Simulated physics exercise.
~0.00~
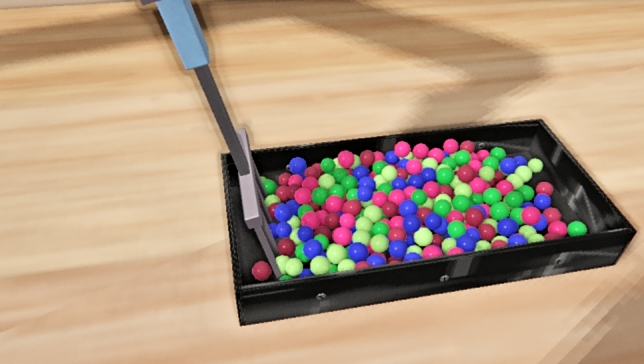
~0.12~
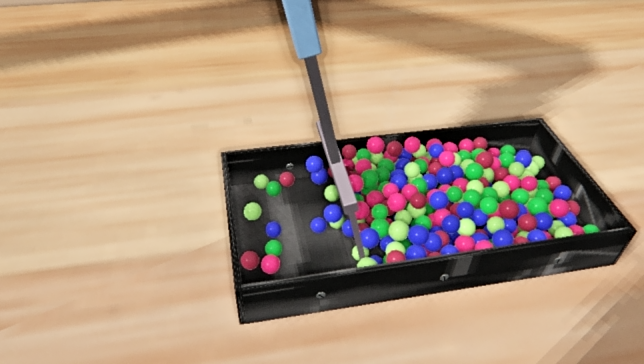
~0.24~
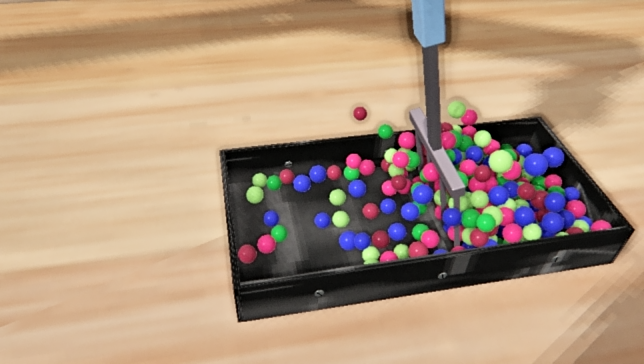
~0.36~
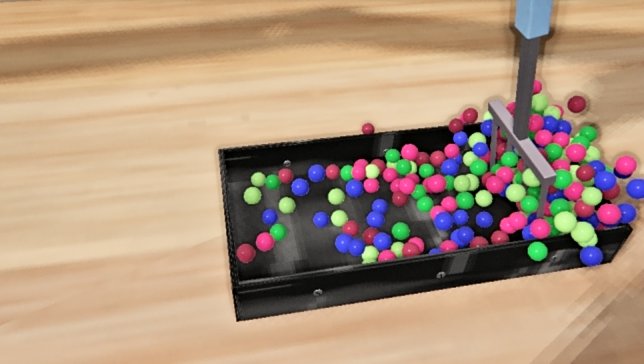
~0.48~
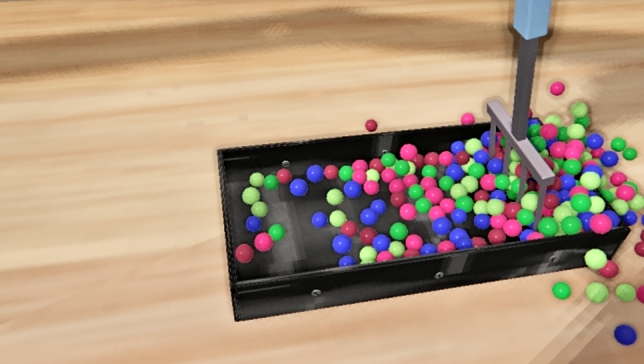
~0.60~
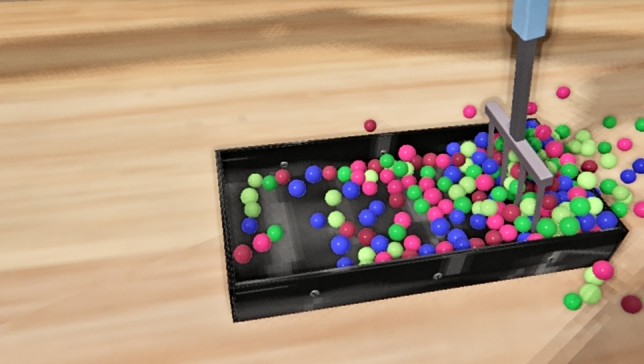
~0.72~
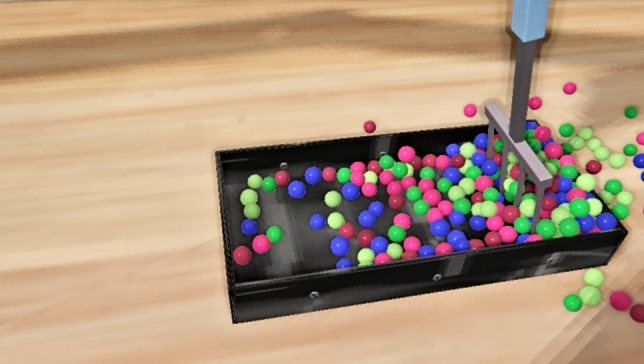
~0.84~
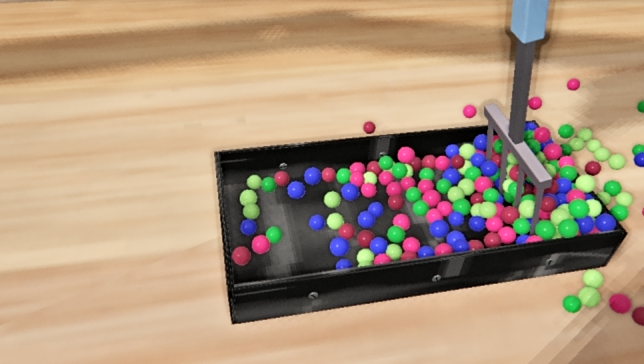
A pronged comb on a blue arm sweeps right through a black tray of small colourful balls, heaping them toward the far end until some spill onto the wooden surface, then stops there, with most balls still in the tray and others scattered outside.
